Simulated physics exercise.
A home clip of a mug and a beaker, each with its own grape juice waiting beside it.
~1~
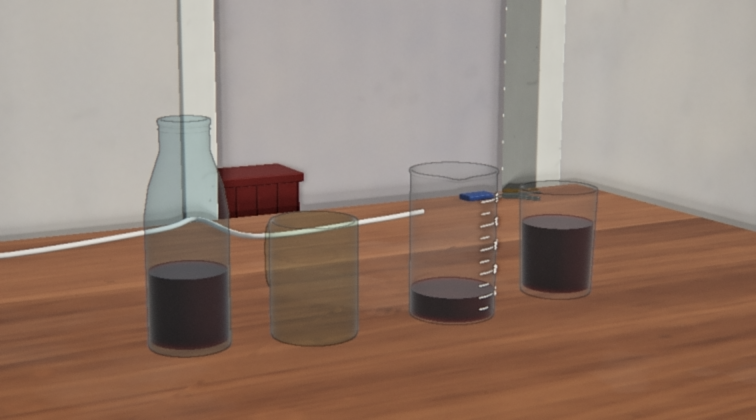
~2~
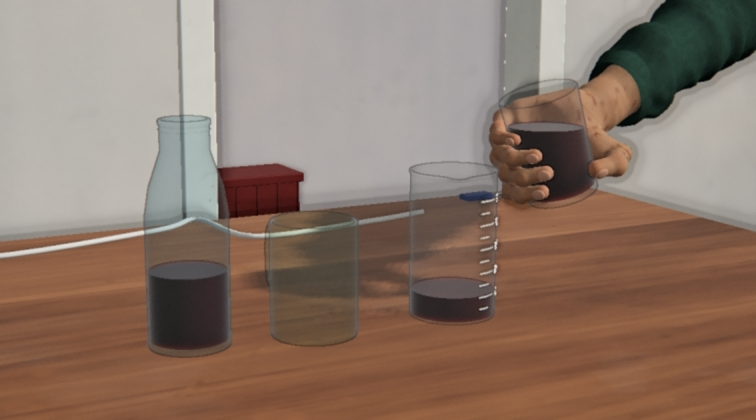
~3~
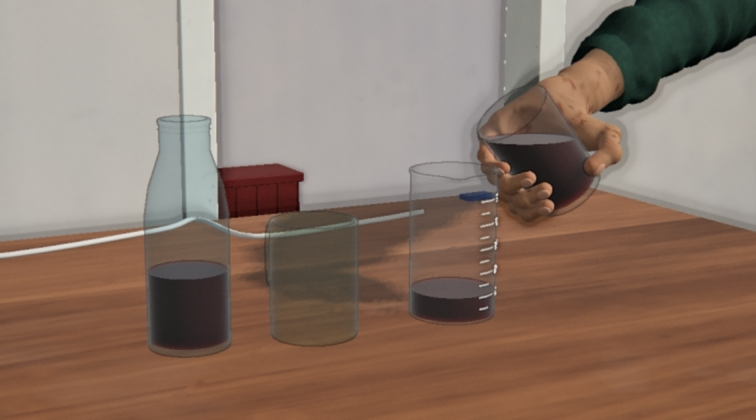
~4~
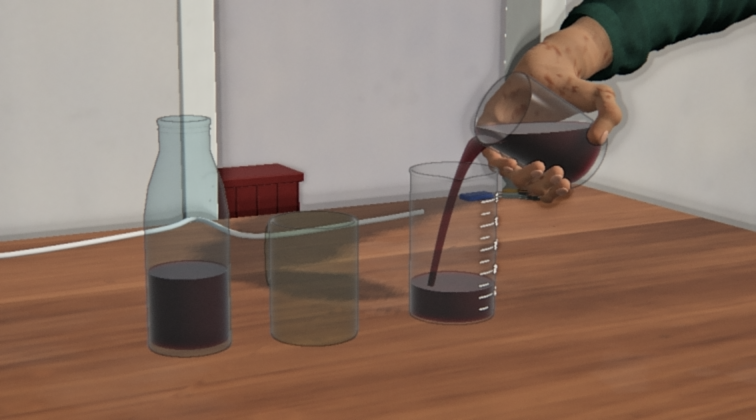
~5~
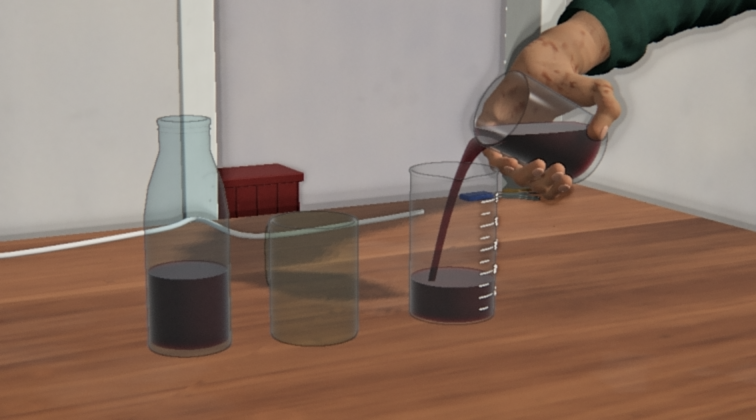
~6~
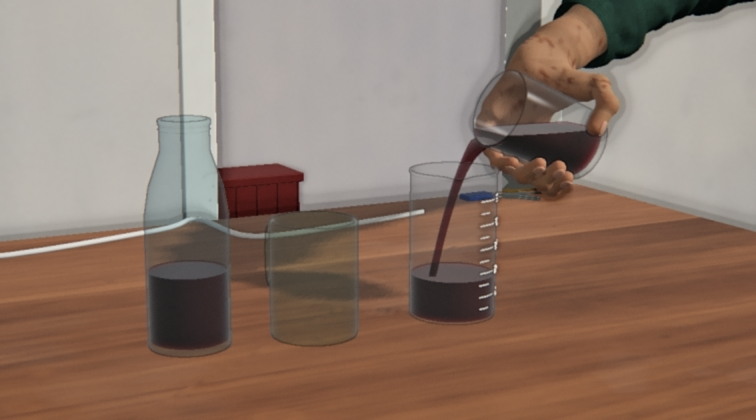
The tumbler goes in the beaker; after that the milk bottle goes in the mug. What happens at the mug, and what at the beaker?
The mug holds everything and the beaker holds everything.
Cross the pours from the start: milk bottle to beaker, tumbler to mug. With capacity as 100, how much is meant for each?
Roughly 50 per cent, then 60 per cent.
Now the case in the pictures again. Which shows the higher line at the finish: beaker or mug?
The right one.
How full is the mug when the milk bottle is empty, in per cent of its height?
About 55 per cent.
Soon after, the beaker is about a third full.
Later, the beaker is about half full.
In the end, the mug is about half full; the beaker is about half full.
